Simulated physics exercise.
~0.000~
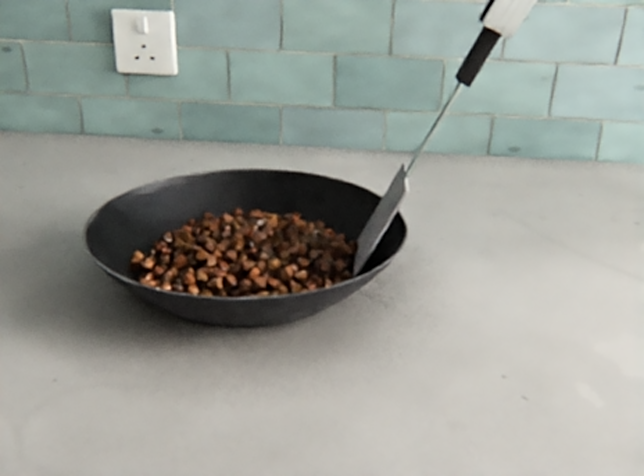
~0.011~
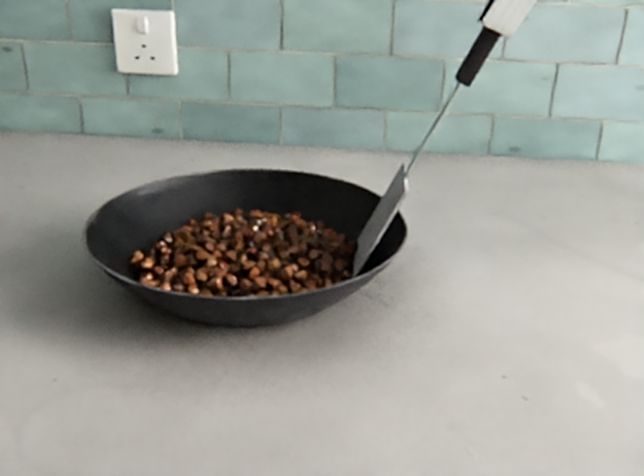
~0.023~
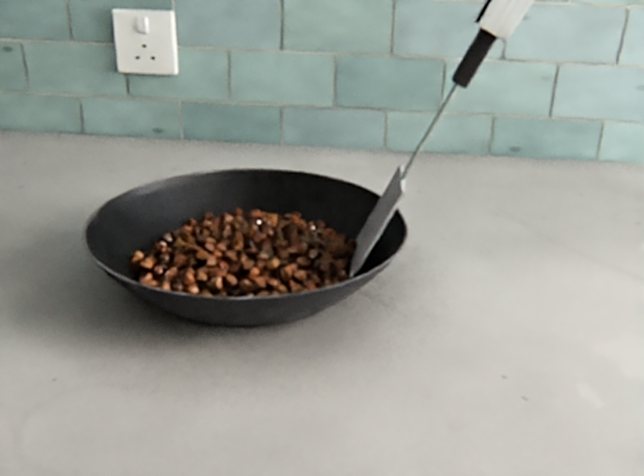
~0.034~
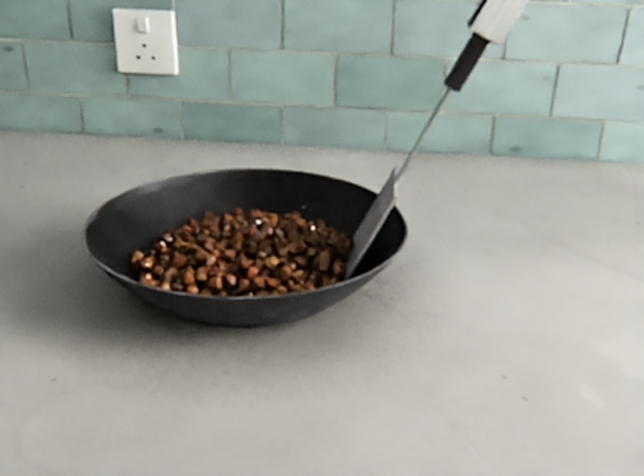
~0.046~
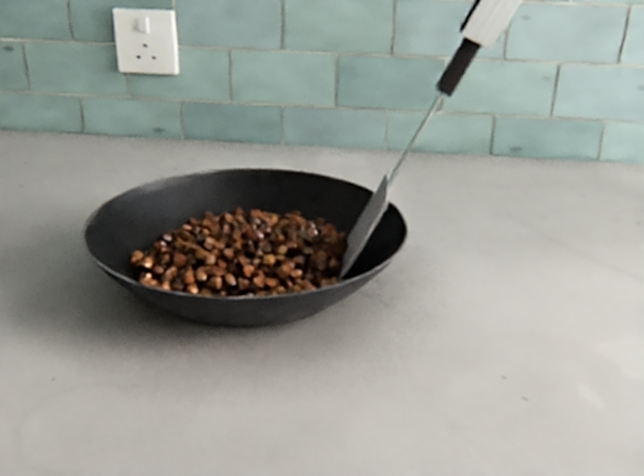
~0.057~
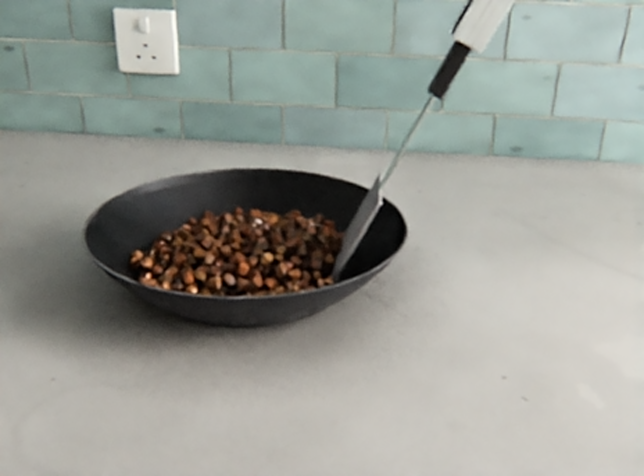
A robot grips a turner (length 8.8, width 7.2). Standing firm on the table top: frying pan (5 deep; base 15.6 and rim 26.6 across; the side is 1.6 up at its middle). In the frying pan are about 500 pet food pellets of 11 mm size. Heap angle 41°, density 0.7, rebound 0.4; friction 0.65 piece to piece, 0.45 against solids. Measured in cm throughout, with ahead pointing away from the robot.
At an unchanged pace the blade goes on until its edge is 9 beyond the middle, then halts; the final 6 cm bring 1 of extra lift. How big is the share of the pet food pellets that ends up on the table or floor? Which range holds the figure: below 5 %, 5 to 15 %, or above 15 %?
The figure lies above 15 %.
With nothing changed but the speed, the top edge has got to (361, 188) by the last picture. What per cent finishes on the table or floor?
That share would be some 35 percent.
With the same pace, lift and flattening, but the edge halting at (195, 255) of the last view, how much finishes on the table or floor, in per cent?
Around 0 percent ends on the table or floor.
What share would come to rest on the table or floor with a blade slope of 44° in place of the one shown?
Near 15 %.
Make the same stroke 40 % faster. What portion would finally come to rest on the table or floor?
Around 30 per cent would finish on the table or floor.
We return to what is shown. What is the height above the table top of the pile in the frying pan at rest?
Peak at rest, approximately 6.5 centimetres.
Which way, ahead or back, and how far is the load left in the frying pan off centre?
Ahead of centre, roughly 4.0 centimetres.
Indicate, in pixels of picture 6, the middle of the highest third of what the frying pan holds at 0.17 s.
I'd put it close to (200, 242) in the last picture.
After 0.17 s, sloping 65°, highest piece 30 above the table; 493 in the frying pan, 3 on the blade or in flight.
After 0.28 s, sloping 65°, highest piece 50 above the table; 492 in the frying pan, 4 on the blade or in flight.
After 0.54 s, sloping 65°, highest piece 47 above the table; 387 in the frying pan, 106 on the table or floor, 3 on the blade or in flight.
After 1.59 s, sloping 65°, highest piece 6 above the table; 387 in the frying pan, 109 on the table or floor.
In the end, 387 in the frying pan, 109 on the table or floor. That is 22 % on the table or floor.
